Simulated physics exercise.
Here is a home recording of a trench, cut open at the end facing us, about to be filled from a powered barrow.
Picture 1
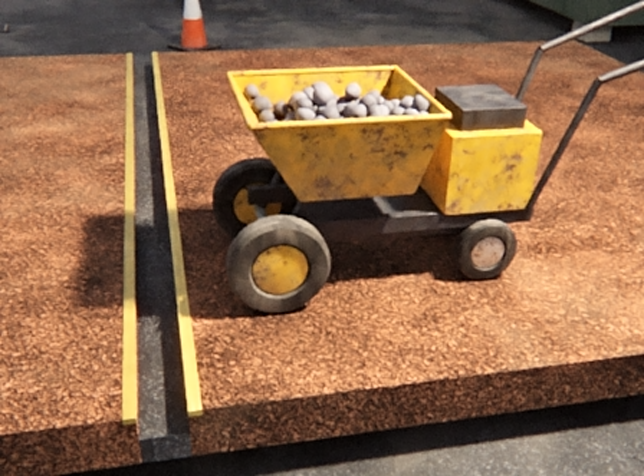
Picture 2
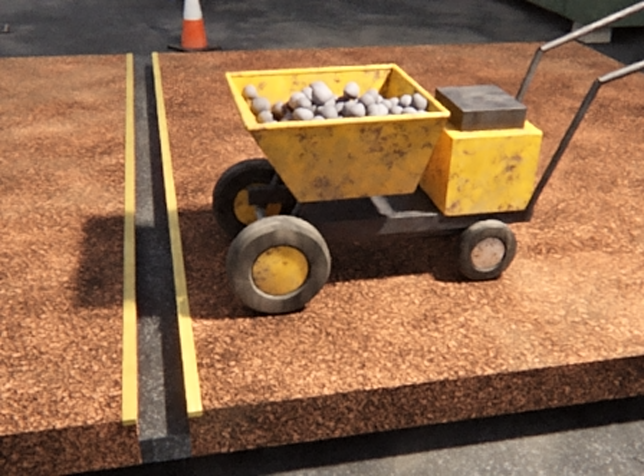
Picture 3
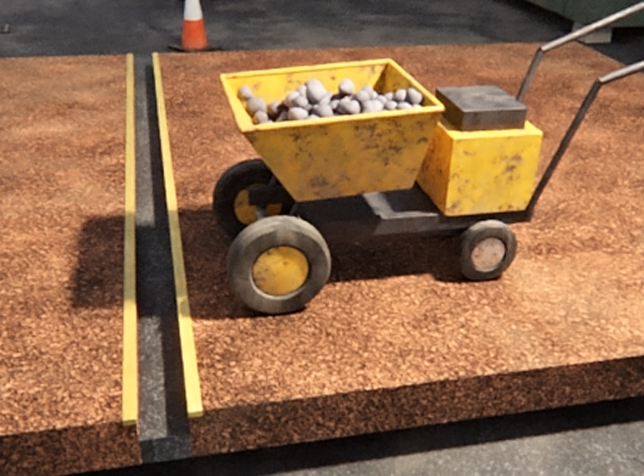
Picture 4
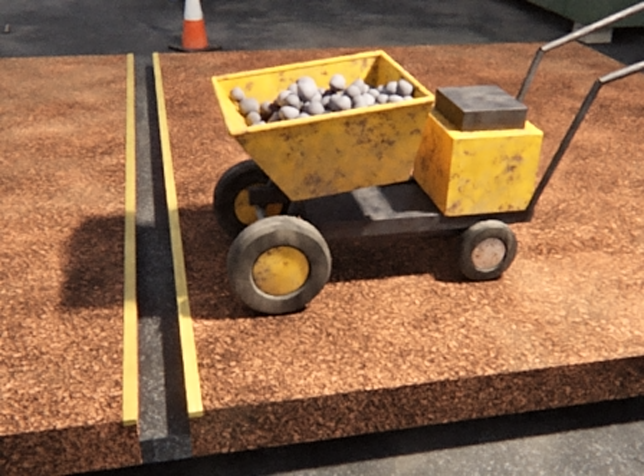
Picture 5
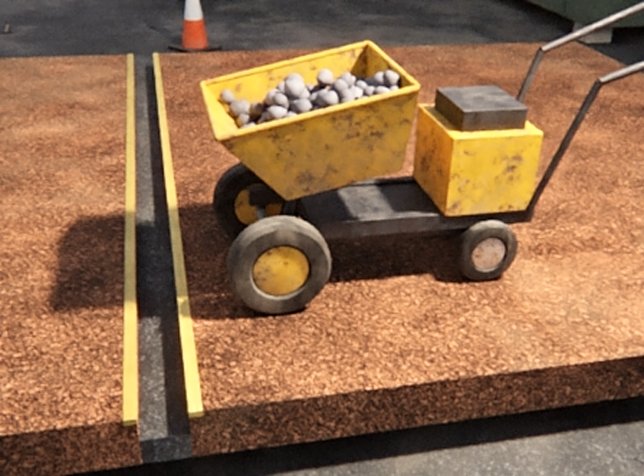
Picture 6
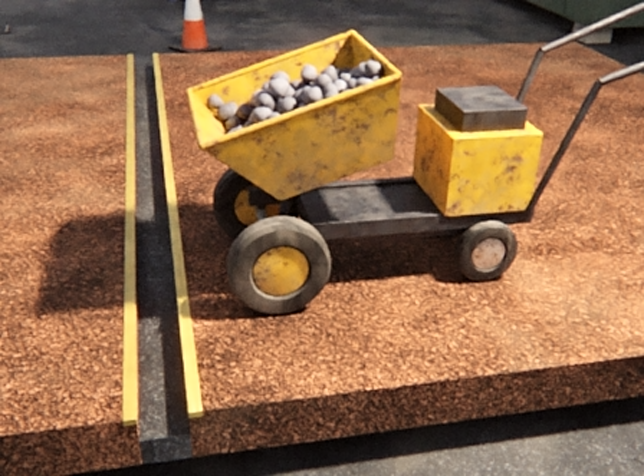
A yellow skip heaped with round grey cobbles sits level on a small wheeled barrow, right of a narrow, yellow-edged trench. It begins to tilt almost imperceptibly, then its rear rises more clearly as it shifts left and its front dips, the stones still inside and the wheels staying put.
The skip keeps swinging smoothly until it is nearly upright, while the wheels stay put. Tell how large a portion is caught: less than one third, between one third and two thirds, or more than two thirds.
A portion of less than one third is caught.
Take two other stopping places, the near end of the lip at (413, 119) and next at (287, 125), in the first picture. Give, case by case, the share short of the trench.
First spot 50 per cent, second spot 0 per cent.
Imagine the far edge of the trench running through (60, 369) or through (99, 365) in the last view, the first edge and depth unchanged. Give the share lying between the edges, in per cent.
About 60 %, then 20 %.
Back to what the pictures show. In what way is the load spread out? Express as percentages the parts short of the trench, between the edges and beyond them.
Short 0 %, between 0 %, beyond 80 %.
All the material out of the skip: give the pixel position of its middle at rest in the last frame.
About (56, 287).
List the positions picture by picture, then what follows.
Lip of the skip at (250, 127), level; top of the load at (352, 111), round cobbles; first edge of the trench at (189, 354); far edge at (129, 360), the trench under half as wide as the skip, and about half as deep as wide, in the first picture.
Lip of the skip at (248, 128), level; top of the load at (366, 103), in the second picture.
Lip of the skip at (241, 130), tipped barely; top of the load at (360, 99), in the third picture.
Lip of the skip at (231, 134), tipped a little; top of the load at (352, 113), in the fourth picture.
Lip of the skip at (218, 139), tipped a little; top of the load at (340, 107), in the fifth picture.
Lip of the skip at (202, 147), tipped clearly; top of the load at (340, 89); first edge of the trench at (189, 355); far edge at (130, 362), in the sixth picture.
Soon, skip tipped steeply; all in the skip.
A while on, skip tipped right over; most in the skip; about a quarter beyond it; a stray few falling.
Towards the end, skip tipped right over; about a quarter in the skip; a stray few in or heaped over the trench; most beyond it.
Finally, skip tipped right over; about a quarter in the skip; a stray few in or heaped over the trench; most beyond it.
